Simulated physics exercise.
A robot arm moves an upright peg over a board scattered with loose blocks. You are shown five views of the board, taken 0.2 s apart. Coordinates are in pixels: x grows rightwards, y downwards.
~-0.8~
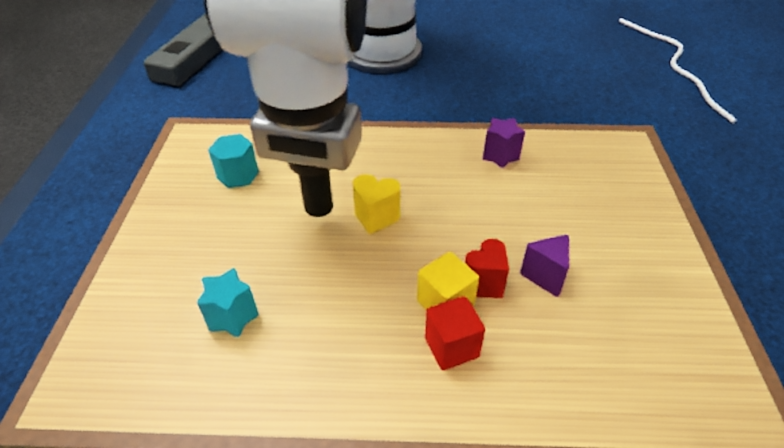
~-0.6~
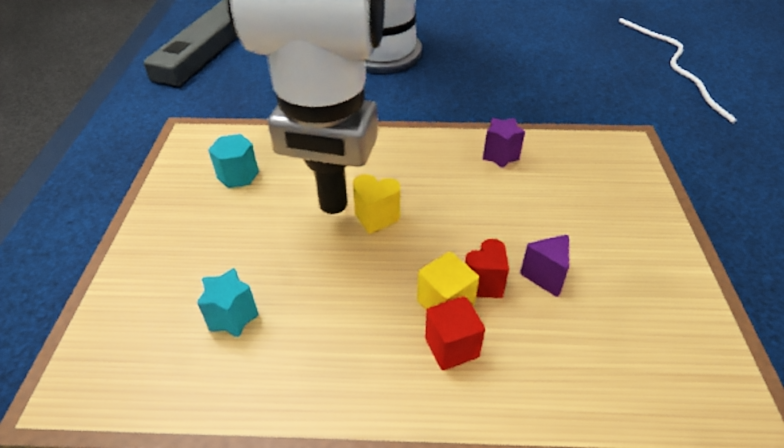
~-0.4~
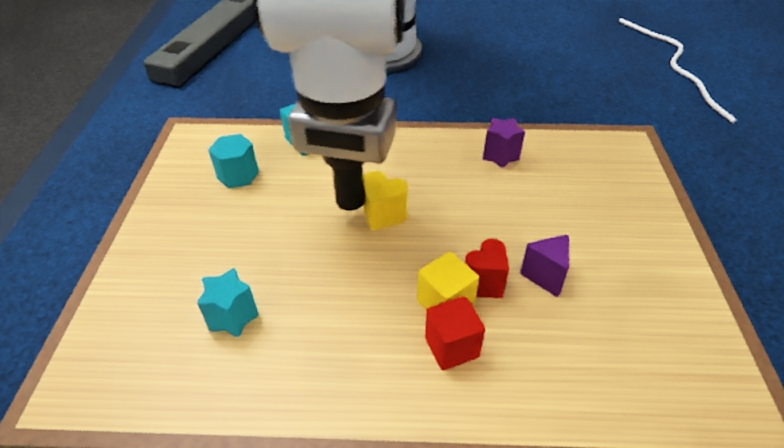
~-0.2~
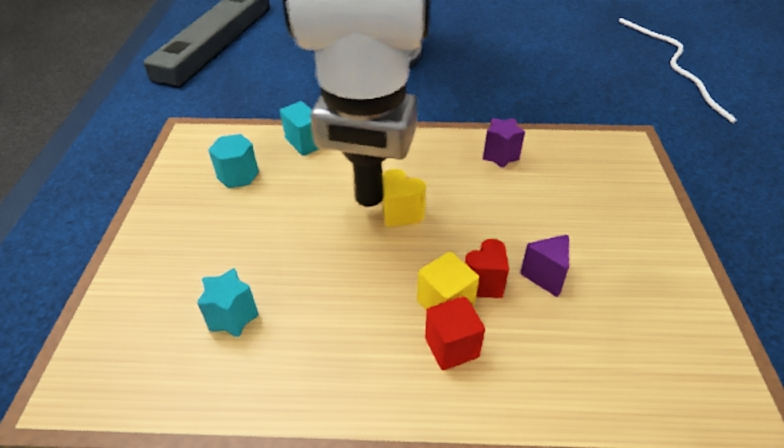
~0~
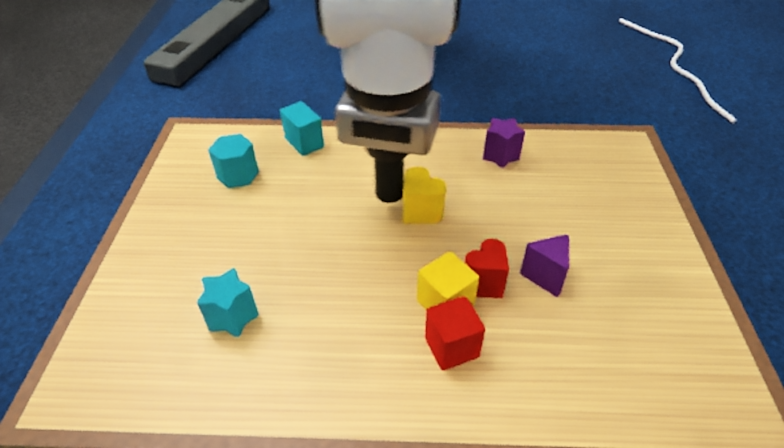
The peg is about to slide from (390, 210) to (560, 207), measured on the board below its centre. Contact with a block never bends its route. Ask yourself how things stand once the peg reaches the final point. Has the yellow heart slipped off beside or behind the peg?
Short answer: No.
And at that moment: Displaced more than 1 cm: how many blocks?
The answer will be one.
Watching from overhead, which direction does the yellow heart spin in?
I'd predict that, seen from above, the yellow heart rotates clockwise.
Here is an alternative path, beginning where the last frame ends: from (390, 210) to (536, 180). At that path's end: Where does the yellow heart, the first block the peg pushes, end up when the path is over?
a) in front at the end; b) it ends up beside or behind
That would be b.
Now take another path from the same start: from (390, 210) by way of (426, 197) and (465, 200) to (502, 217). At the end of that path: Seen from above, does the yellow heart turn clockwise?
Short answer: Yes.
What follows on the original path. One third of the way, peg (449, 192); yellow heart (483, 182).
Two thirds of the way, peg (508, 191); yellow heart (544, 184), turned 20° clockwise.
At the end, peg (565, 191); yellow heart (601, 191), turned 40° clockwise; purple star unmoved.
